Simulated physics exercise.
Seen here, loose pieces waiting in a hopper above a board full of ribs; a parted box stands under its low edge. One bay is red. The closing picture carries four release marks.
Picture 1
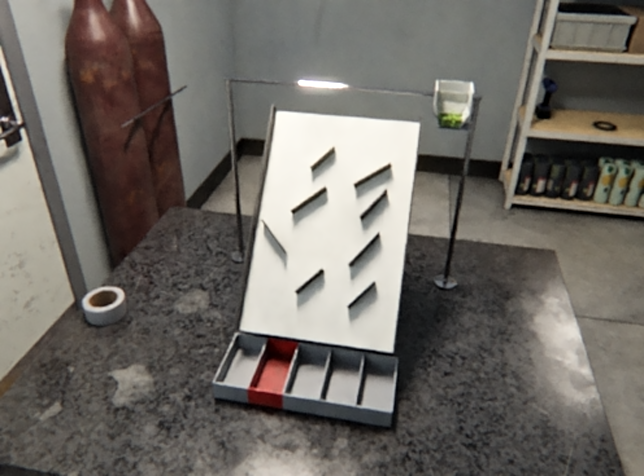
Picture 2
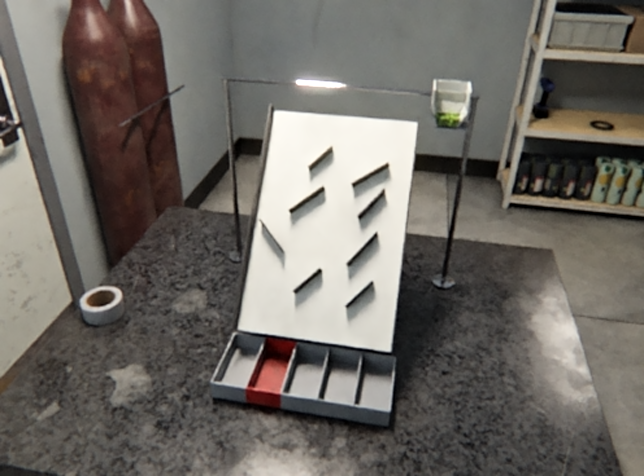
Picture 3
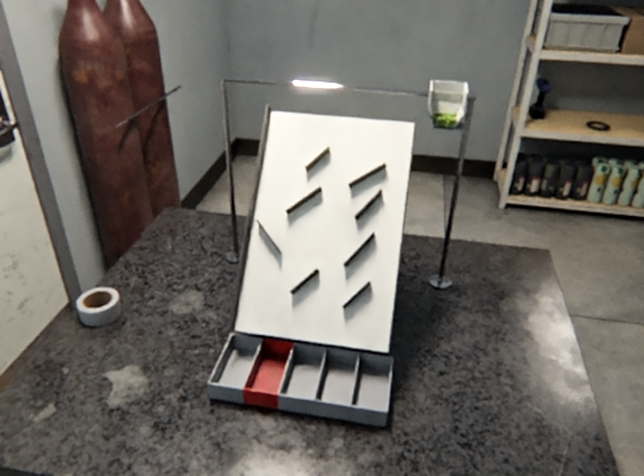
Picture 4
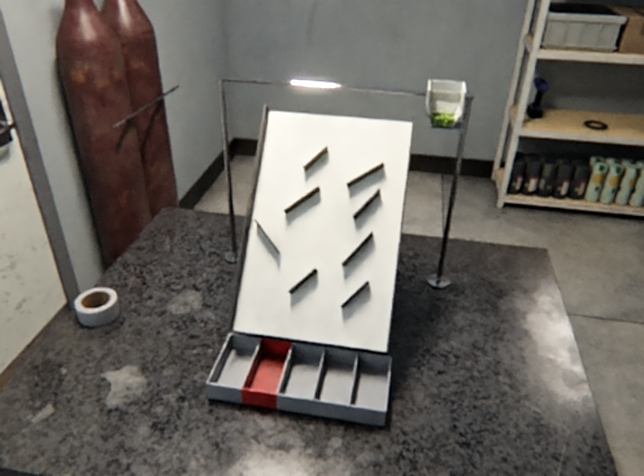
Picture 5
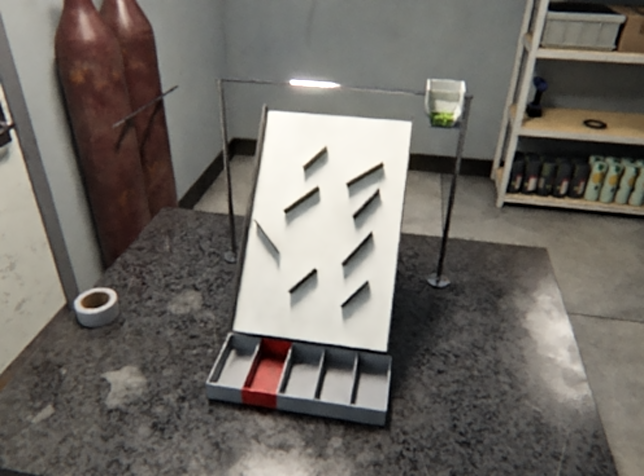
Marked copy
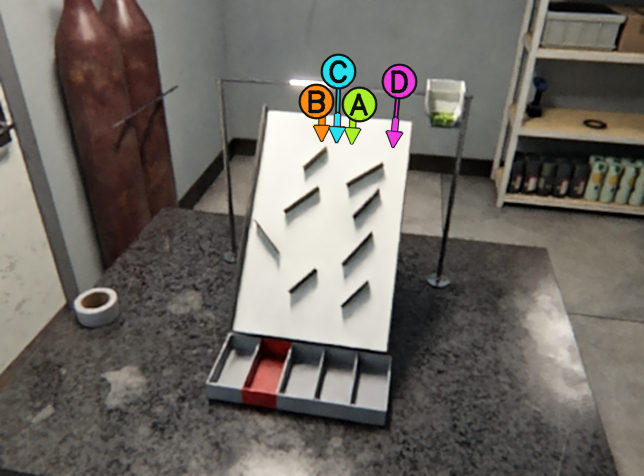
A tilted white board with dark ribs standing above a divided tray with one red bay, the view shifting slightly, nothing else moving.
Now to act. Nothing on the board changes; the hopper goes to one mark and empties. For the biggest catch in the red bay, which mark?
Go for B.
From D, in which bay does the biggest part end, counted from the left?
It is the fifth one.
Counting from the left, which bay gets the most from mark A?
It is the first one.
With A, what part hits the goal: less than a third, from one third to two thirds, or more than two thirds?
It is less than a third.
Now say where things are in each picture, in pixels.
The first picture shows hopper near (450, 118), dried peas, door shut.
The second picture shows ribs (308, 167) to (332, 146), (351, 183) to (389, 162), (288, 210) to (323, 186).
The third picture shows ribs (355, 216) to (381, 189), (257, 220) to (279, 251), (343, 265) to (374, 232).
The fourth picture shows ribs (288, 292) to (316, 268), (340, 307) to (368, 281).
The fifth picture shows red bay near (259, 397), number 2 of 5 from the left.
On the marked copy, mark A meets the board at (352, 138); mark B meets the board at (321, 135); mark C meets the board at (336, 136); mark D meets the board at (393, 141).
For mark A, a small share in the red bay, the bulk in other bays, a small share outside the box.
For mark B, close to half in the red bay, close to half in other bays.
For mark C, a small share in the red bay, the bulk in other bays, a small share outside the box.
For mark D, a small share in the red bay, close to two thirds in other bays, close to a quarter outside the box.
